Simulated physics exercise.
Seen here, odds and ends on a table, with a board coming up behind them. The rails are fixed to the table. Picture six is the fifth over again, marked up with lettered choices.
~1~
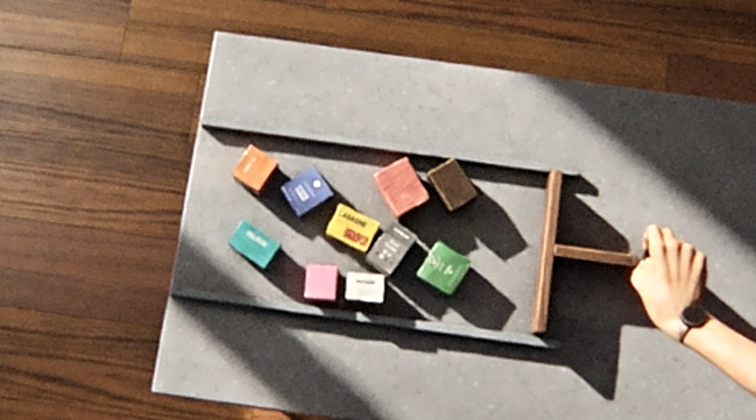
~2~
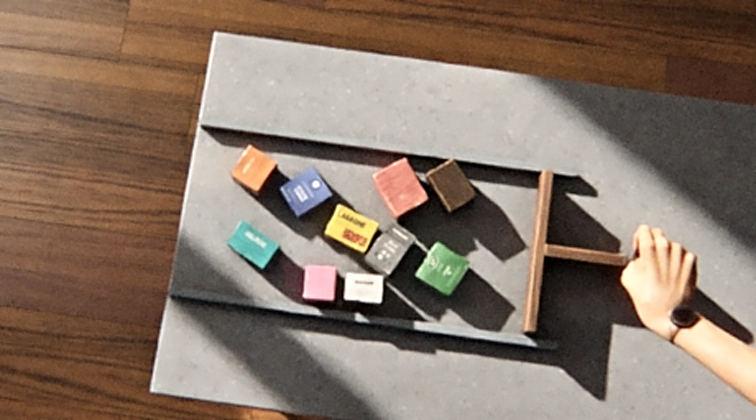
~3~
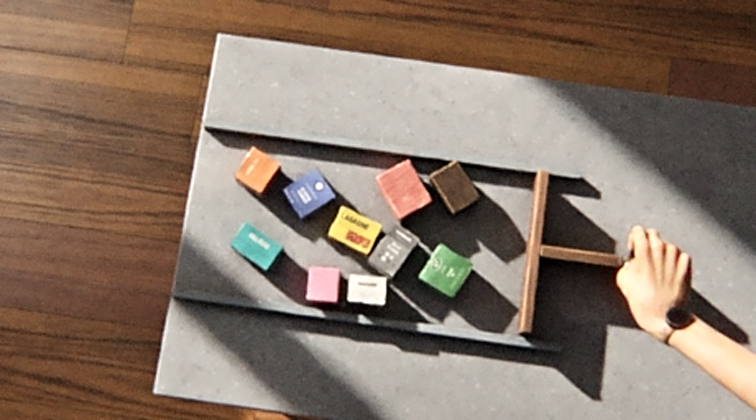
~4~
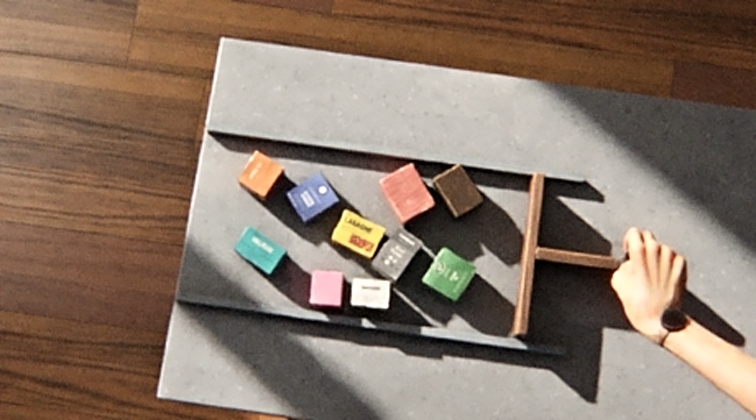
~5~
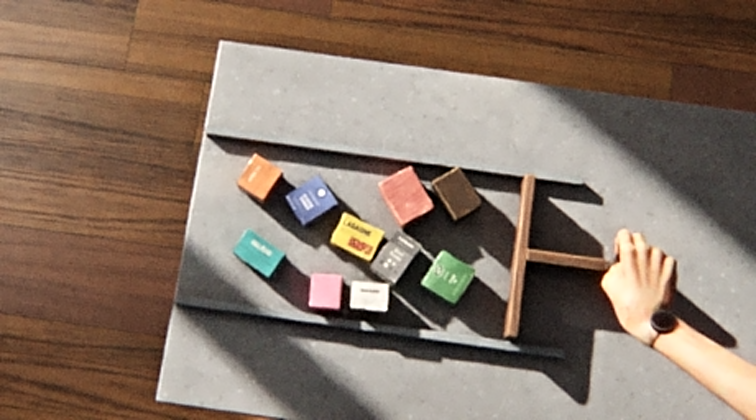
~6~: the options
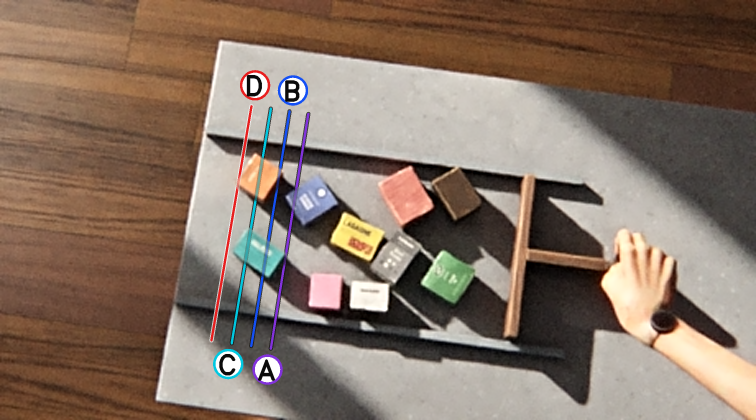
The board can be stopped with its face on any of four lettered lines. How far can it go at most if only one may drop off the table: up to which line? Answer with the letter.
No second one falls up to A.
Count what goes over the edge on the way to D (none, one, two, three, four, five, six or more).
Six or more.
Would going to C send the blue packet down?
Yes.
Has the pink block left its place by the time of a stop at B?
Yes.
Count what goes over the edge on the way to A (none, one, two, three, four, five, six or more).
By then, one.
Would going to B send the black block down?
No.
On the copy, A at (290, 229); B at (271, 226); C at (252, 223); D at (232, 221).
On A. First, board (439, 242); black block (424, 186); red block (388, 198).
Then, board (356, 231); orange packet (223, 159); blue packet (256, 176).
Finally, board (292, 222); orange packet over the edge; blue packet (204, 173); one fallen.
By contrast, B drops three; C drops four; D drops seven.
